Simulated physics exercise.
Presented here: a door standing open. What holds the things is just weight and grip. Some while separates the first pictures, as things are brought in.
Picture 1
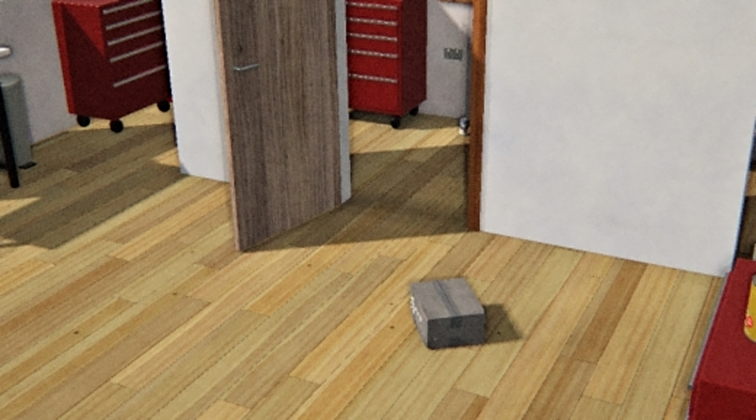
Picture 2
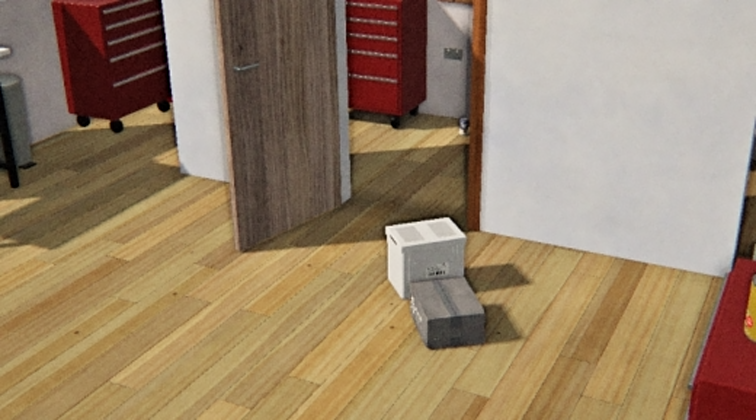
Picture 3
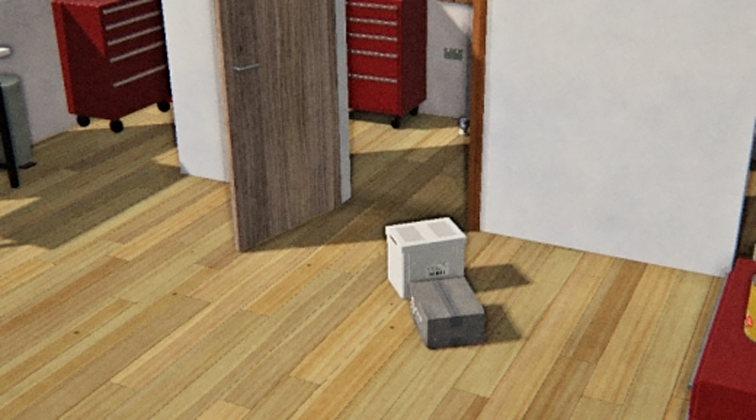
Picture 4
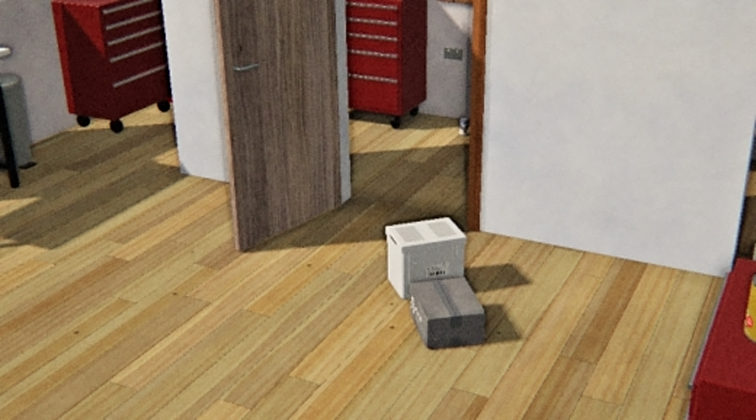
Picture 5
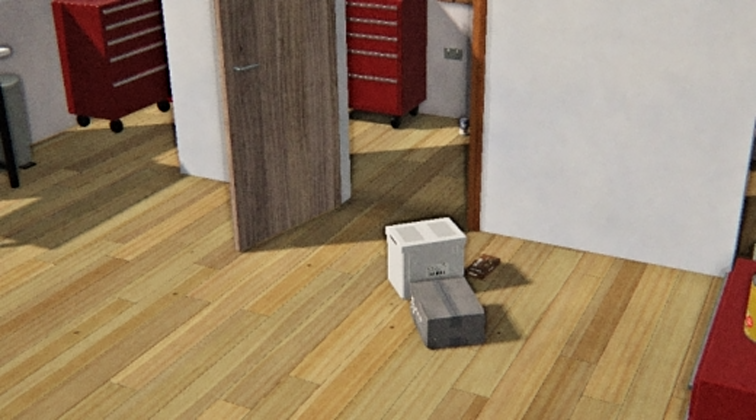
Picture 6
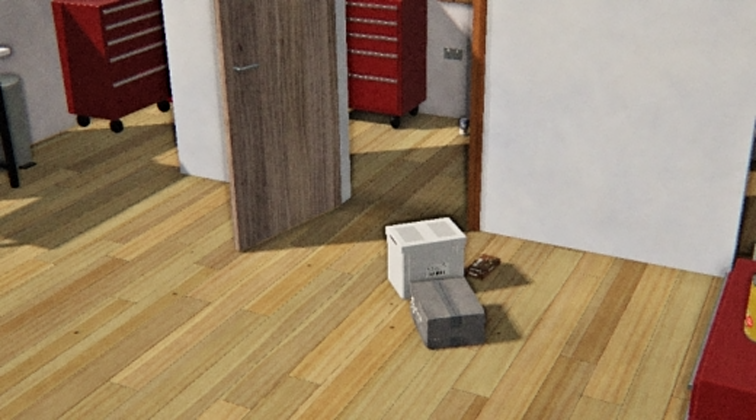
A white tote appeared behind the grey parcel on the wooden floor near a wide-open door, and later a small brown packet appeared to the tote's right, while everything else stayed still.
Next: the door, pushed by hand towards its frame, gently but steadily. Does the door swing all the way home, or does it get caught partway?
The door finds its frame.
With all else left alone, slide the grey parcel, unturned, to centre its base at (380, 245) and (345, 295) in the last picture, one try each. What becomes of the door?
Try 1 - gets caught; try 2 - swings fully home.
Then, 0.50 s later than the last frame, open by 90°.
Then, 0.90 s later than the last frame, open by 59°.
Then, 1.20 s later than the last frame, open by 31°.
Then, 1.40 s later than the last frame, open by 12°.
When it is over, open by 0°; all 3 as before. End places, in pixels of the last picture, brown packet near (483, 267).
